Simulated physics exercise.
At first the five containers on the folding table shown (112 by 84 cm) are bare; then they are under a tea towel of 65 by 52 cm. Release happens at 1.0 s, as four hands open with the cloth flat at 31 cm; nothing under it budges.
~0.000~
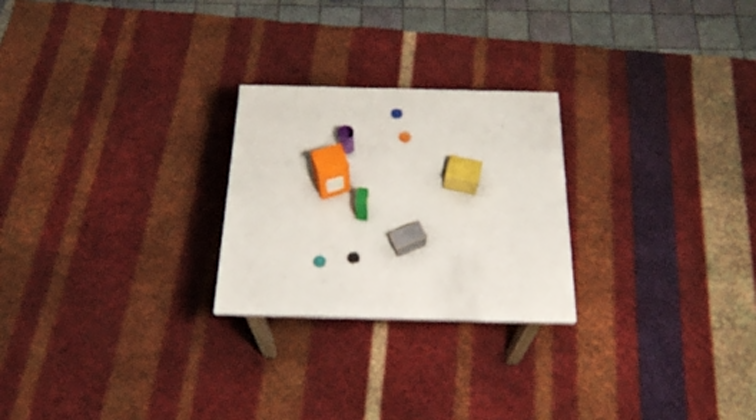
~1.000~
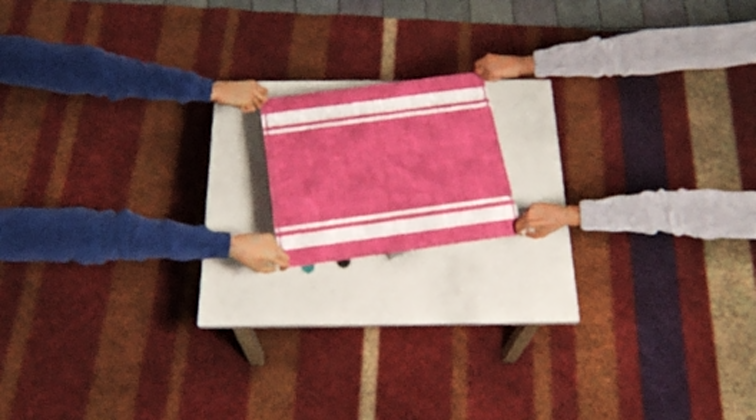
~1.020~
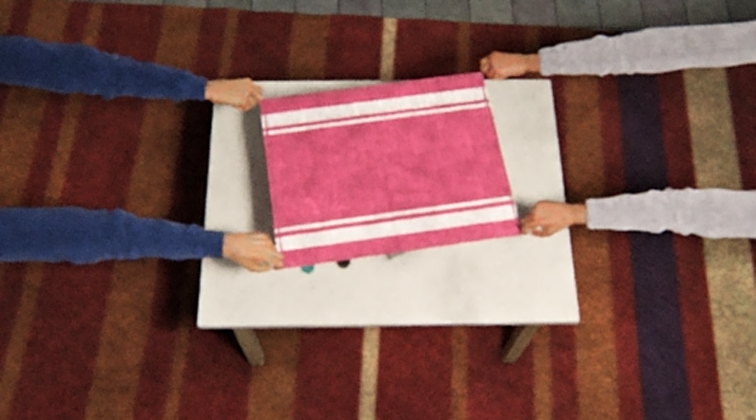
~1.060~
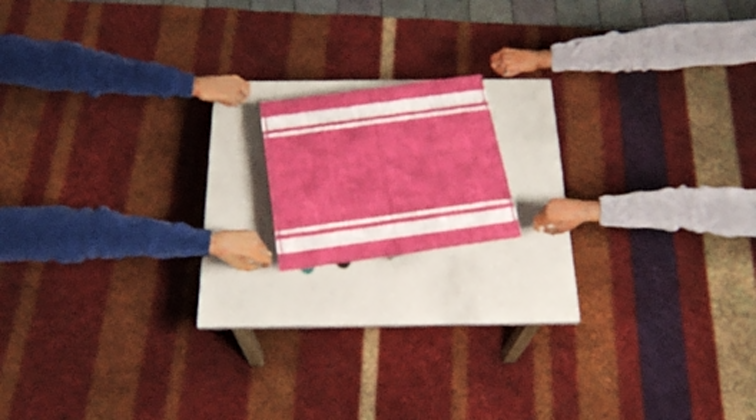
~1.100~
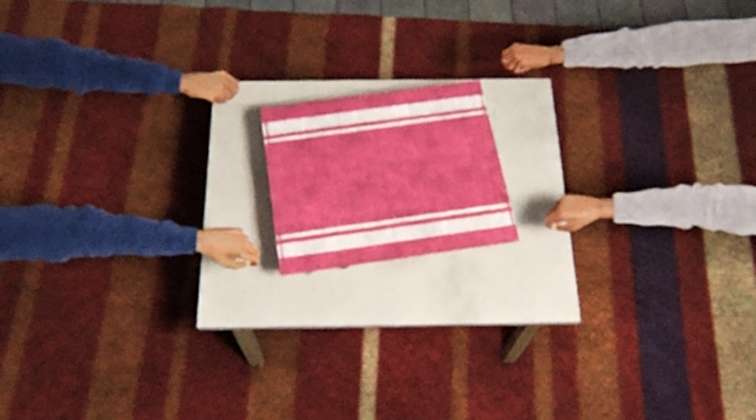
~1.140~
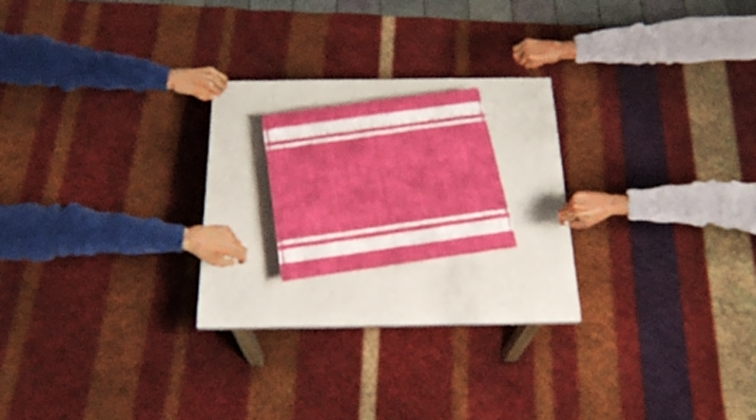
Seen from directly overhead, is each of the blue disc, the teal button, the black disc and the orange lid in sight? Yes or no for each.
Answers: Blue disc - yes; teal button - no; black disc - no; orange lid - yes.
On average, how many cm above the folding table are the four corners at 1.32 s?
Roughly 3 centimetres up.
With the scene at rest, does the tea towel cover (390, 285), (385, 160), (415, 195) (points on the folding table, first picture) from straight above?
Once it rests, the first one is in plain sight, the second is out of sight and the third is out of sight.
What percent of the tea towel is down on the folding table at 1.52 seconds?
Share in contact: About 20 per cent.
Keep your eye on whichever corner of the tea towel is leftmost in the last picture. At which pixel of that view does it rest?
(274, 165).
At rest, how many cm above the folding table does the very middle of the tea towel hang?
Around 8 cm up.
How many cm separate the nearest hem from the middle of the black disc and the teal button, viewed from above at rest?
Roughly 5 cm, then 2 cm.
By 1.3 s, 15 % of it is down, spanning 66 by 48 cm, above black disc, teal button.
By 1.5 s, 20 % of it is down, spanning 68 by 49 cm, above black disc, teal button.
By 1.7 s, 20 % of it is down, spanning 66 by 49 cm, above black disc, teal button.
By 1.9 s, 20 % of it is down, spanning 67 by 49 cm, above black disc, teal button.
By 2.7 s, 20 % of it is down, spanning 66 by 49 cm, above black disc, teal button.
